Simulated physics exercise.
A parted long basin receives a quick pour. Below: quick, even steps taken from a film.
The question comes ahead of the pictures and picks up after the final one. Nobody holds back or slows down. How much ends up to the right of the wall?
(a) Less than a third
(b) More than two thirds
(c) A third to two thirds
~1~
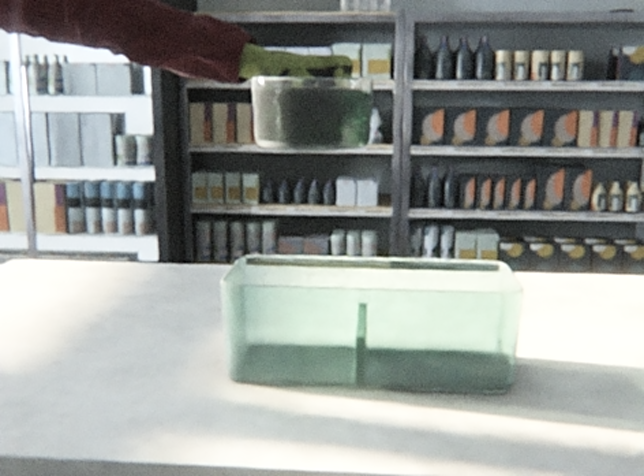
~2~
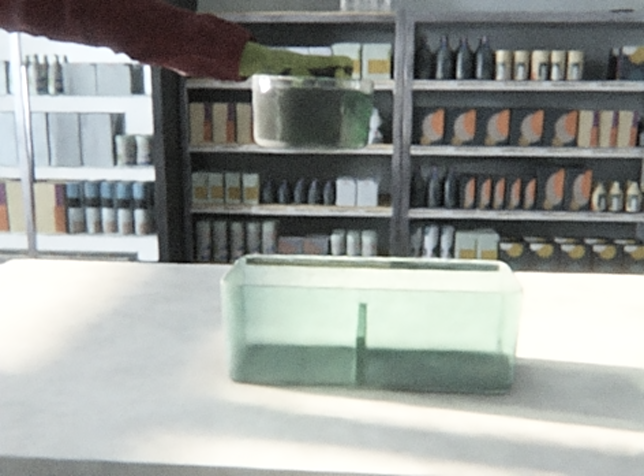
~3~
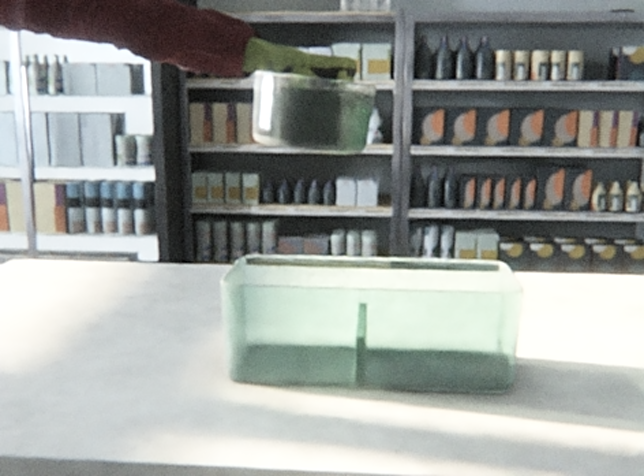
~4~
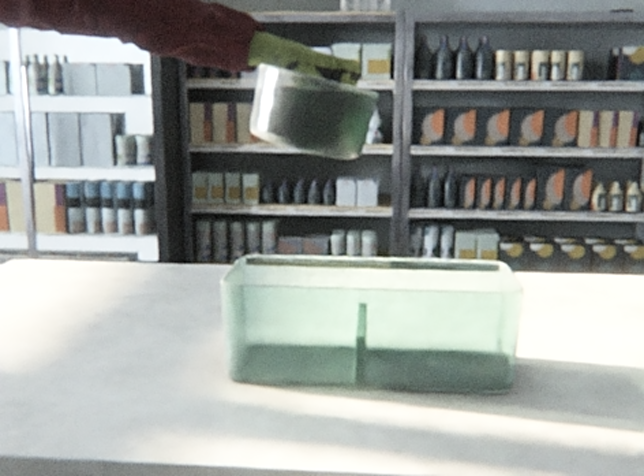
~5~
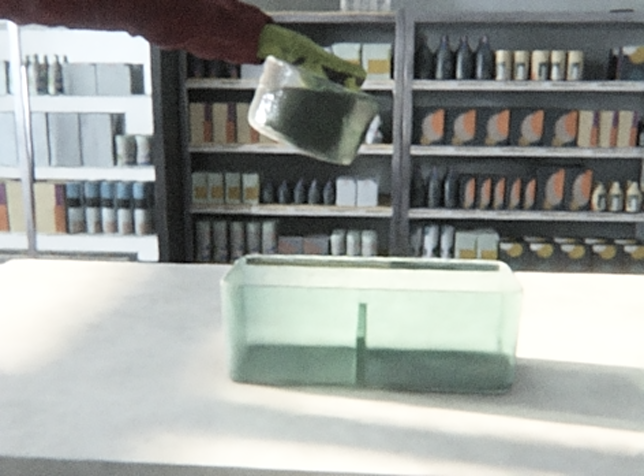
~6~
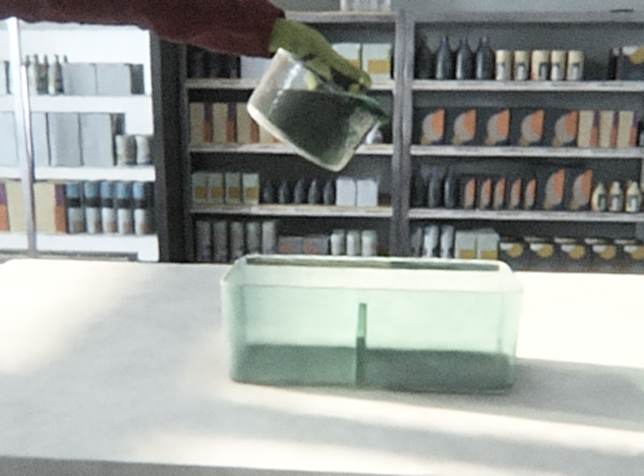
b, more than two thirds.
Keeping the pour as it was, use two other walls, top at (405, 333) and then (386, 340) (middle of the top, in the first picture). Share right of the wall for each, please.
Roughly 60 % and then 70 %.
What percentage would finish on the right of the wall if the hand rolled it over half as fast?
It comes to around 95 per cent.
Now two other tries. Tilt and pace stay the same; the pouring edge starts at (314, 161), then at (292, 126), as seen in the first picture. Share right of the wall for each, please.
Try one: 30 %; try two: 10 %.
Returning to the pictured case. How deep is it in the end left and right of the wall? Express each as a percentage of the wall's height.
The left reads 10 in a hundred and the right 60 in a hundred.
A moment on, the saucepan is tipped on its side and 27 per cent is still to pour, 0 is left of the wall and 19 right of it.
Next, the saucepan is tipped right over and 5 per cent is still to pour, 2 is left of the wall and 79 right of it.
Then the saucepan is tipped right over and 0 per cent is still to pour, 8 is left of the wall and 87 right of it.
Later the saucepan is tipped right over and 0 per cent is still to pour, 8 is left of the wall and 89 right of it.
At rest 8 per cent lies left of the wall, 89 right of it and 3 outside.
